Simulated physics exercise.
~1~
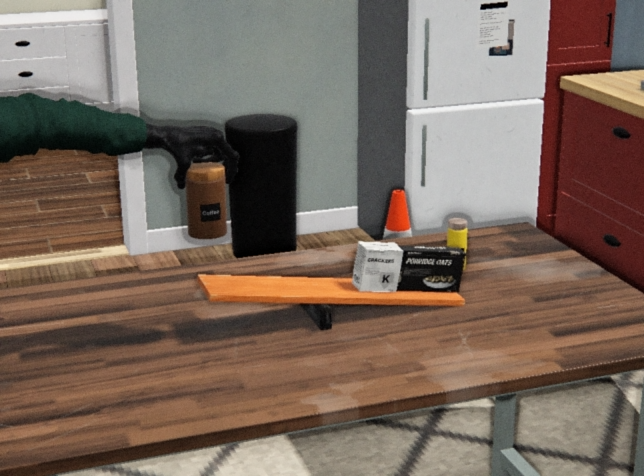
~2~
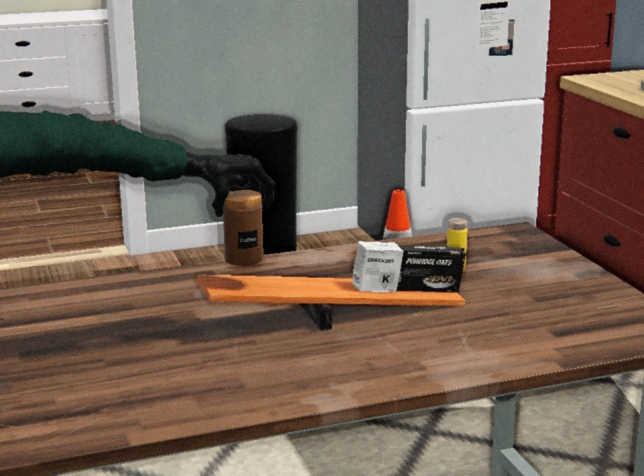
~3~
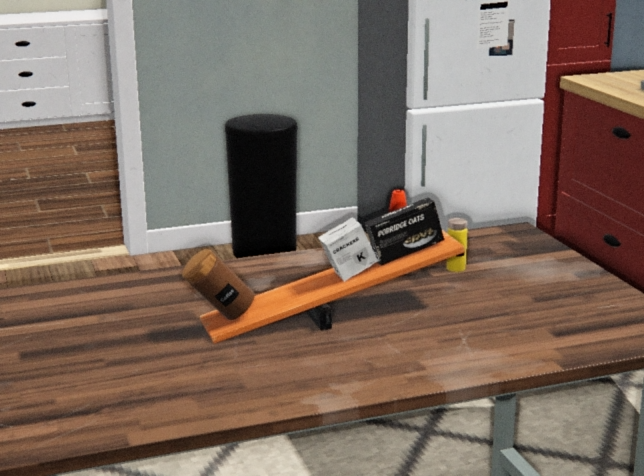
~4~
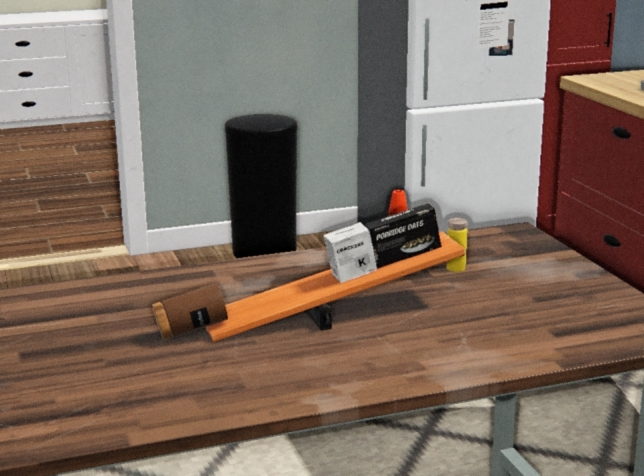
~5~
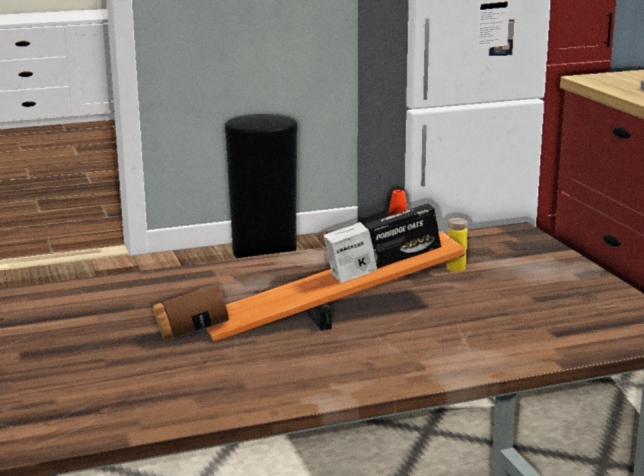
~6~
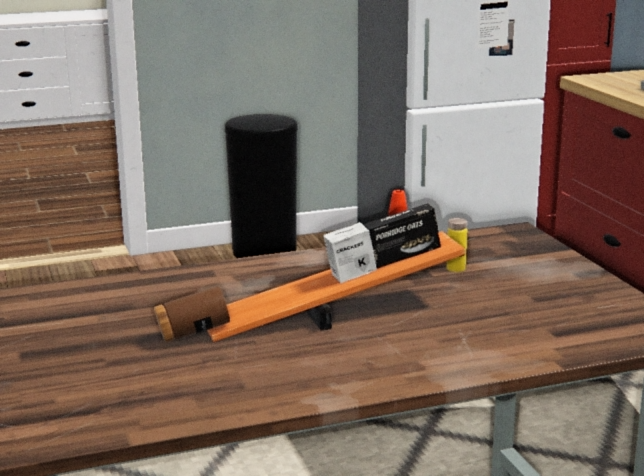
On a wooden kitchen table, a gloved hand lowers a brown jar onto the raised left end of an orange plank, which swings down, lifting the white and black packets opposite; the jar topples and ends on its side against the lowered end, the packets still on the plank.
